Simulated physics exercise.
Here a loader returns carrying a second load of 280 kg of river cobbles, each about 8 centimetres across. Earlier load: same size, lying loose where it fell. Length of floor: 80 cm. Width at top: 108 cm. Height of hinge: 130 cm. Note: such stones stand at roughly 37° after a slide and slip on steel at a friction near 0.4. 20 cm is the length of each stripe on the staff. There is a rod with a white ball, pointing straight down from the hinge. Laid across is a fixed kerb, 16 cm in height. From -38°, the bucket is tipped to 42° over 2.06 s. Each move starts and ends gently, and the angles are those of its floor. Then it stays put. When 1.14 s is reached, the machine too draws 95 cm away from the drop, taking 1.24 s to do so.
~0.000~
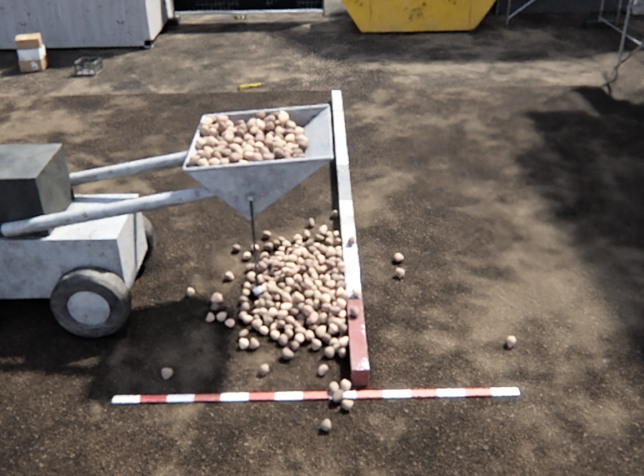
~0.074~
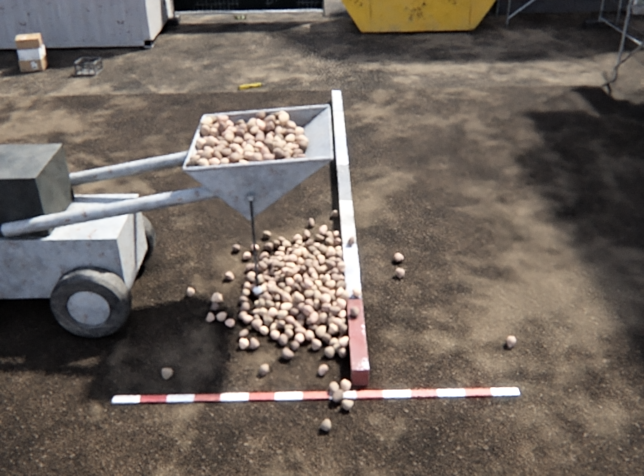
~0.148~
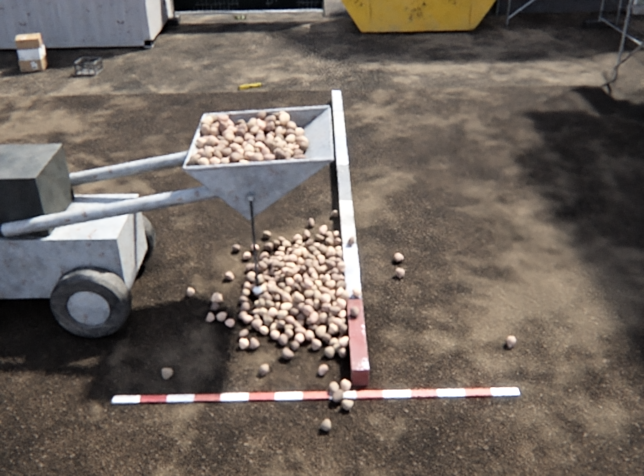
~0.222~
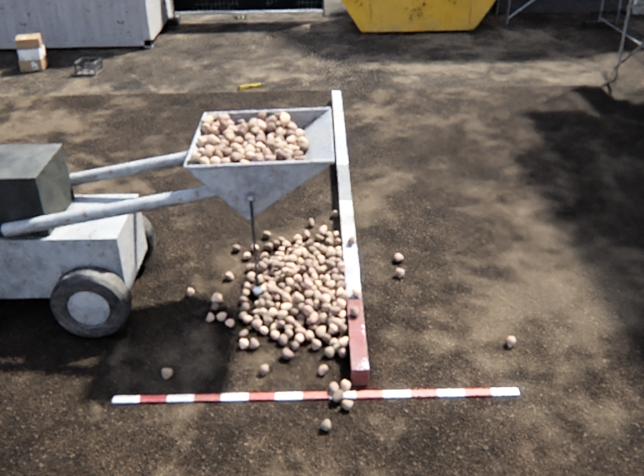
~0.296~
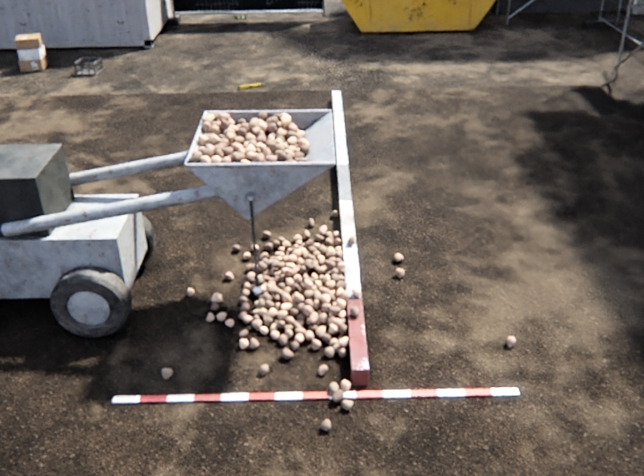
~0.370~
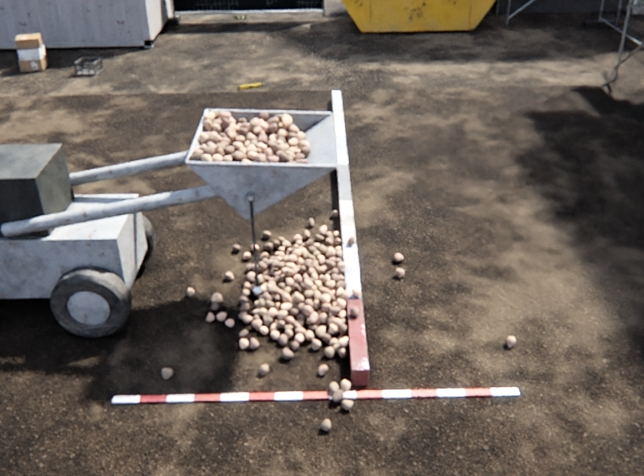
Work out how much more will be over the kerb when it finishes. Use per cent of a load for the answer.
Around 5 out of 100.
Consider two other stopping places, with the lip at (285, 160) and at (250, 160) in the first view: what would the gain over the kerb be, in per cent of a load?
I'd say close to 0 per cent for one and close to 0 per cent for the other, in that order.
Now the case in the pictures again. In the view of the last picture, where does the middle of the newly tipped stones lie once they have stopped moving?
I'd point to about (290, 282).
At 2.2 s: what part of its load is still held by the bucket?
It keeps some 0 percent of its load.
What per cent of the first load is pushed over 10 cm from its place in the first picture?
Roughly 10 percent.
After 1.5 s the floor is at 29°; in per cent of one load, 77 in the bucket, 122 on this side of the kerb, 1 over the kerb; the foremost stones are at (381, 277).
After 2.2 s the floor is at 42°; in per cent of one load, 0 in the bucket, 195 on this side of the kerb, 5 over the kerb; the foremost stones are at (408, 290).
After 2.8 s the floor is at 42°; in per cent of one load, 0 in the bucket, 194 on this side of the kerb, 6 over the kerb; the foremost stones are at (420, 287).
After 5.4 s the floor is at 42°; in per cent of one load, 0 in the bucket, 194 on this side of the kerb, 6 over the kerb; the foremost stones are at (420, 287). Net gain over the kerb, 5.
